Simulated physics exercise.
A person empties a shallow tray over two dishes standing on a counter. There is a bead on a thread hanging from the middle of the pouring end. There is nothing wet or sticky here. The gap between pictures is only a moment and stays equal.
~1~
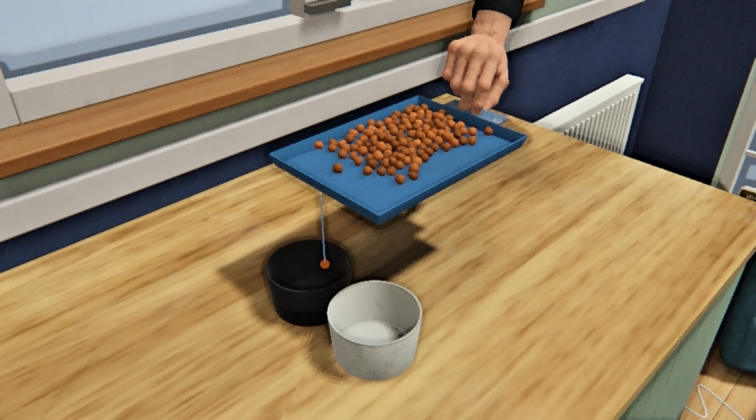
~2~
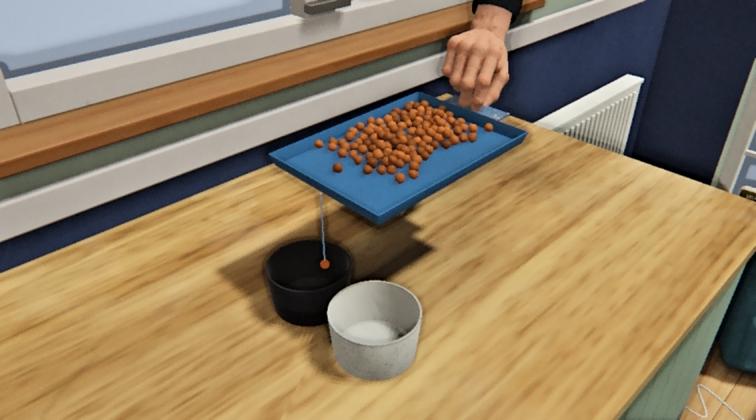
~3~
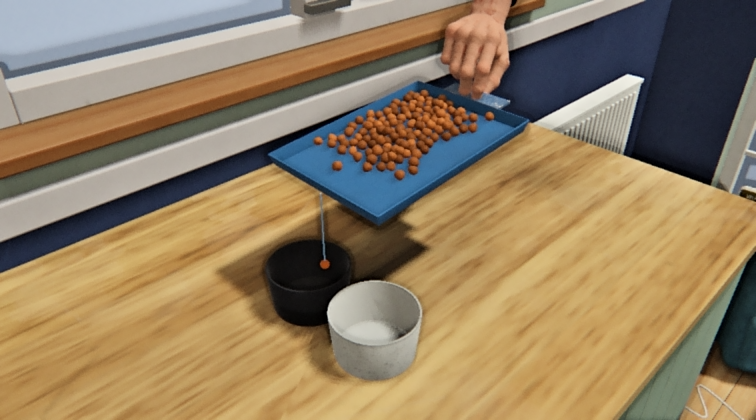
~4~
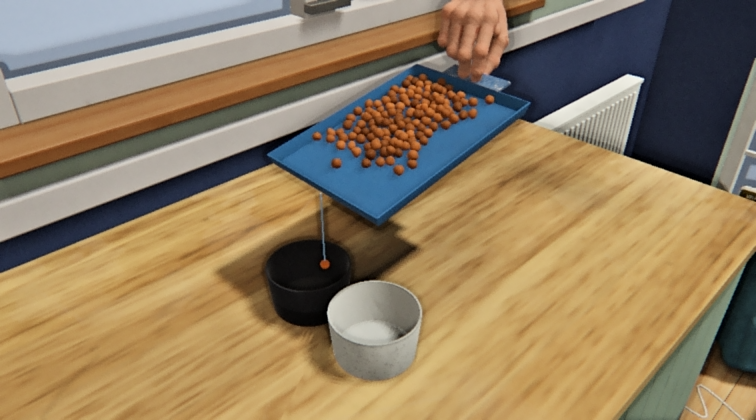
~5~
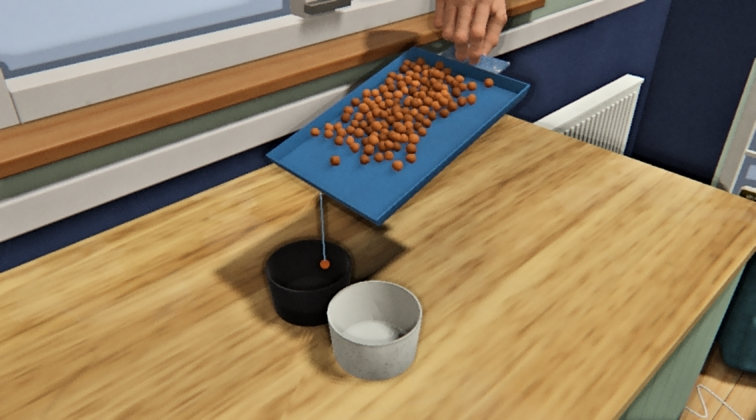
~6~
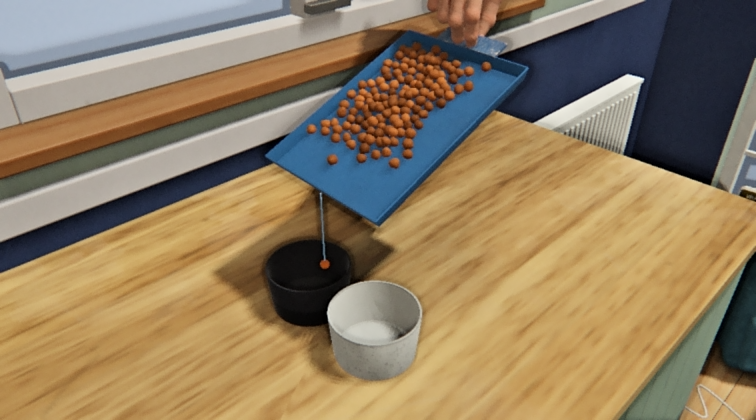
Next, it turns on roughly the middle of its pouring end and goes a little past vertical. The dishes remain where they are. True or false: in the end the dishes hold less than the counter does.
True.
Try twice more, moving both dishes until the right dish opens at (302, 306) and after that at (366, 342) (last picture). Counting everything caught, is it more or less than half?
The bulk of it, then the bulk of it.
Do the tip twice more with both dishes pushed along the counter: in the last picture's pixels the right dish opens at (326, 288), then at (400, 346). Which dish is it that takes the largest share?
Taking the places in turn, it's the right side and then the left side.
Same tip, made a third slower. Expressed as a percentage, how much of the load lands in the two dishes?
About 20 %.
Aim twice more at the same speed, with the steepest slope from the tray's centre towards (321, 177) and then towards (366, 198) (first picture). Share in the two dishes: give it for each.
Roughly 30 percent, then 60 percent.
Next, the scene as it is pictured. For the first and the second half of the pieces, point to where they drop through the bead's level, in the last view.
At (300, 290) for the first part, then at (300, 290) for the others.
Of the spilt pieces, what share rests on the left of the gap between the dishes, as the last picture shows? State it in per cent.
Near 90 per cent.
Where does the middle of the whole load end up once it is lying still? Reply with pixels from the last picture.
Close to (285, 348) in the last picture.
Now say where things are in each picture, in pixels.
Corners of the pouring end near (275, 154) and (379, 211), level; middle of the load near (408, 141), hazelnuts; left dish near (276, 299); right dish near (341, 351); bead on its thread near (325, 264), in the first picture.
Corners of the pouring end near (275, 154) and (379, 212), level; middle of the load near (408, 139), in the second picture.
Corners of the pouring end near (274, 154) and (378, 213), tipped barely, level across its low end; middle of the load near (408, 132), in the third picture.
Corners of the pouring end near (273, 154) and (377, 214), tipped a little, level across its low end; middle of the load near (407, 122), in the fourth picture.
Corners of the pouring end near (272, 154) and (376, 215), tipped clearly, level across its low end; middle of the load near (405, 112), in the fifth picture.
Corners of the pouring end near (270, 154) and (375, 217), tipped clearly, level across its low end; middle of the load near (394, 99); left dish near (276, 299); right dish near (341, 351), in the sixth picture.
Shortly afterwards, tray tipped steeply; the bulk on the tray; a little in the air.
Next, tray tipped past a quarter turn; near half on the tray; a little in the right dish; a little in the left dish; near a third outside both; a little in the air.
Some moments later, tray tipped past a quarter turn; near a quarter in the right dish; a little in the left dish; near two thirds outside both.
In the end, tray tipped past a quarter turn; near a quarter in the right dish; a little in the left dish; near two thirds outside both.
